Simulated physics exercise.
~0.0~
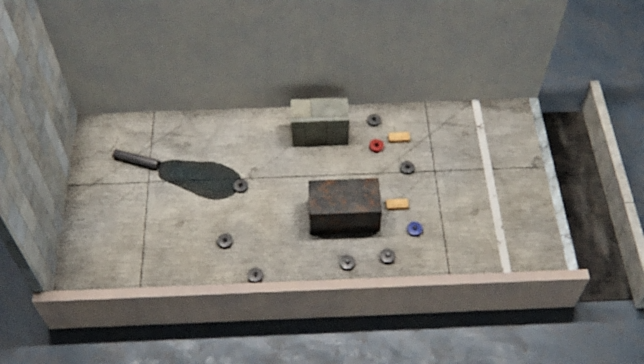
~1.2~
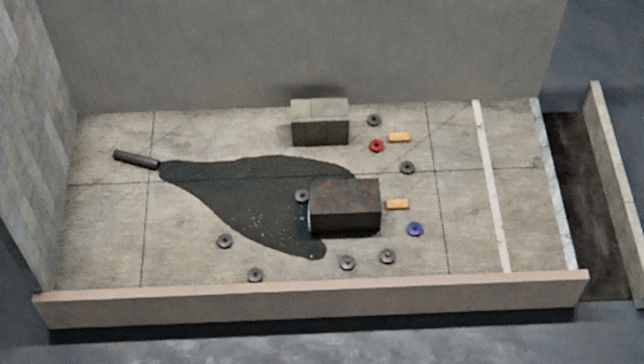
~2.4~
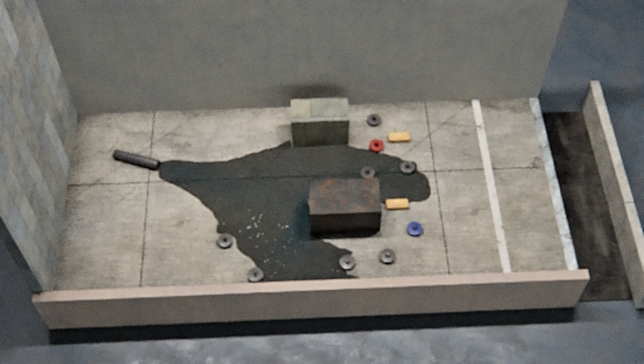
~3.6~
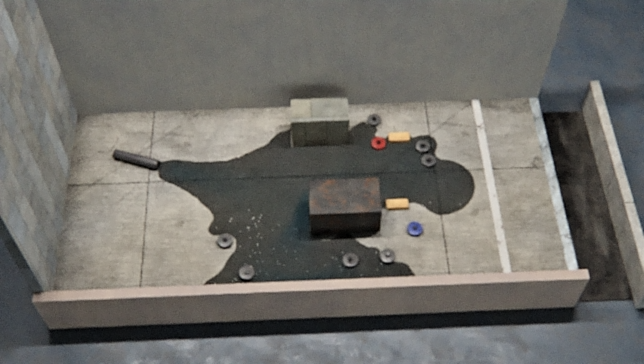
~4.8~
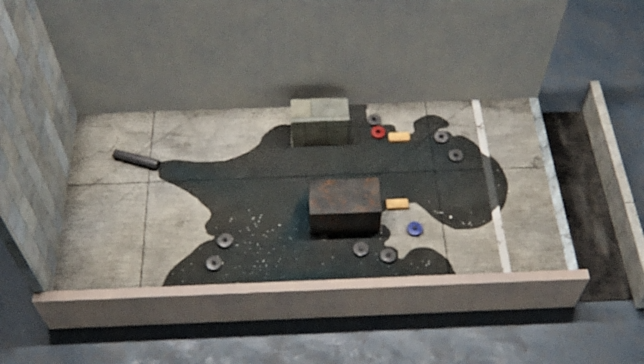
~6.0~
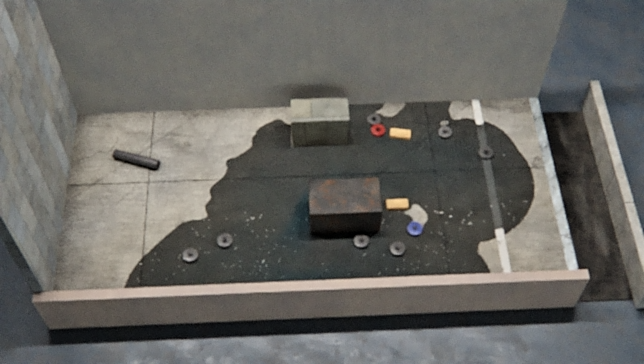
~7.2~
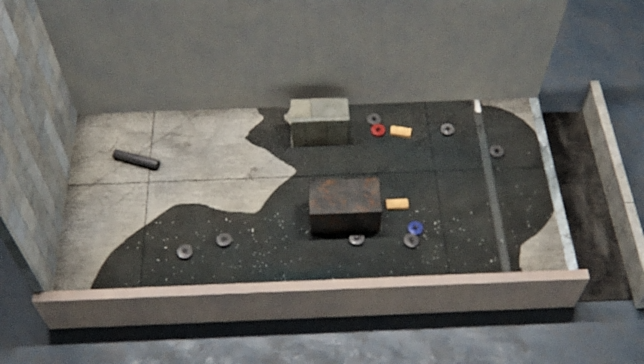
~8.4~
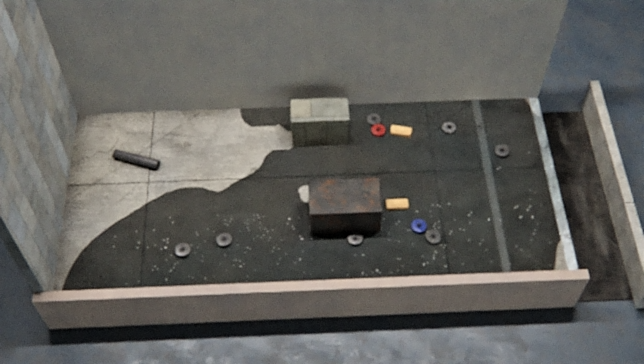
Dark water spread from a short pipe across the pale floor, flowing around two blocks and carrying several small grey rings rightward while one drifted left; finally it covered most of the floor, with one grey ring past the stripe and the red and blue ones short of it.
